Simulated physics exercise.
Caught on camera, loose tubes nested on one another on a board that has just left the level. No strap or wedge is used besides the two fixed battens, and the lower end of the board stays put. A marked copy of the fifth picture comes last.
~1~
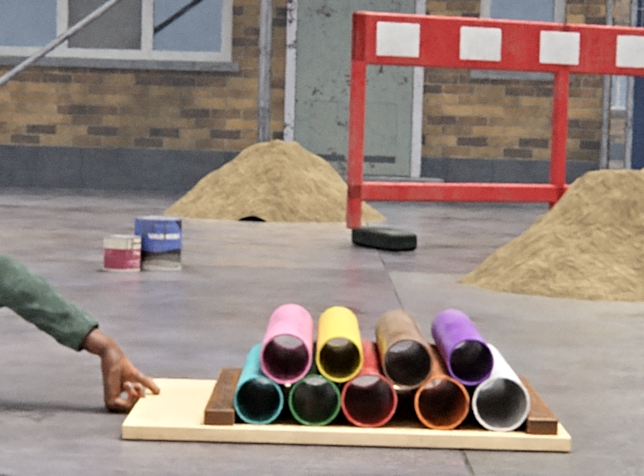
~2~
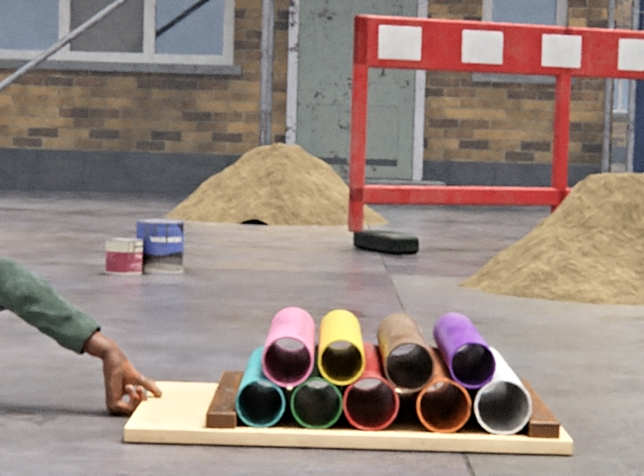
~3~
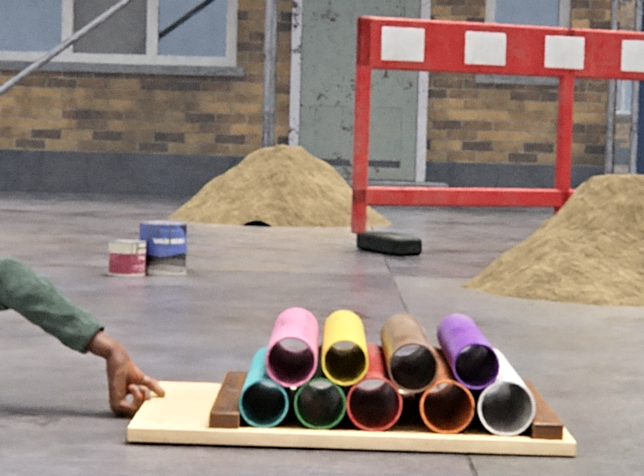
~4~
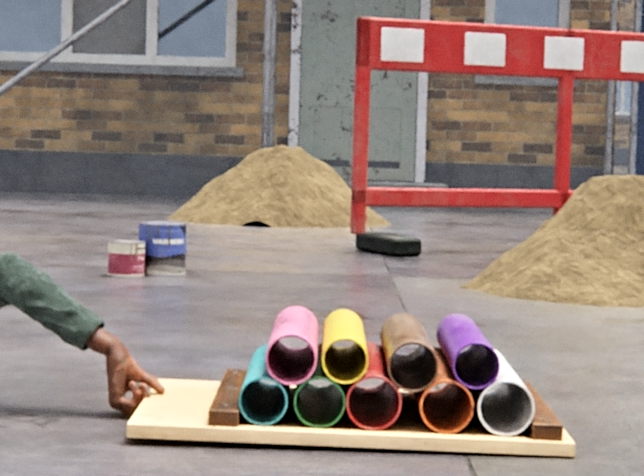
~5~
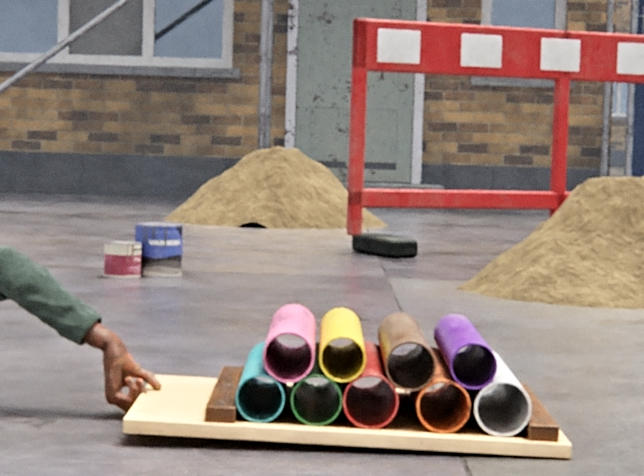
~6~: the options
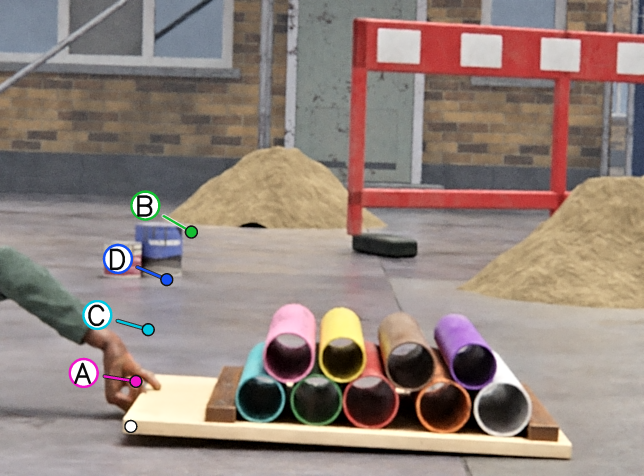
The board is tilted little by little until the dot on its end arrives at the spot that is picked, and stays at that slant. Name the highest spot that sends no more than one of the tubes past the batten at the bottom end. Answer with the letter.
Up to B.
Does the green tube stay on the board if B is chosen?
Yes.
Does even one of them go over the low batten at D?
No, at D.
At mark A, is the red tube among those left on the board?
Yes, with A.
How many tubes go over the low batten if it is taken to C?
With C, none.
On the copy, A at (136, 382); B at (191, 232); C at (148, 330); D at (167, 280); the white dot at (131, 426).
On B. First, board at 17°.
Then, board at 28°.
Finally, board at 28°, none over the low batten.
By contrast, A none over the low batten; C none over the low batten; D none over the low batten.
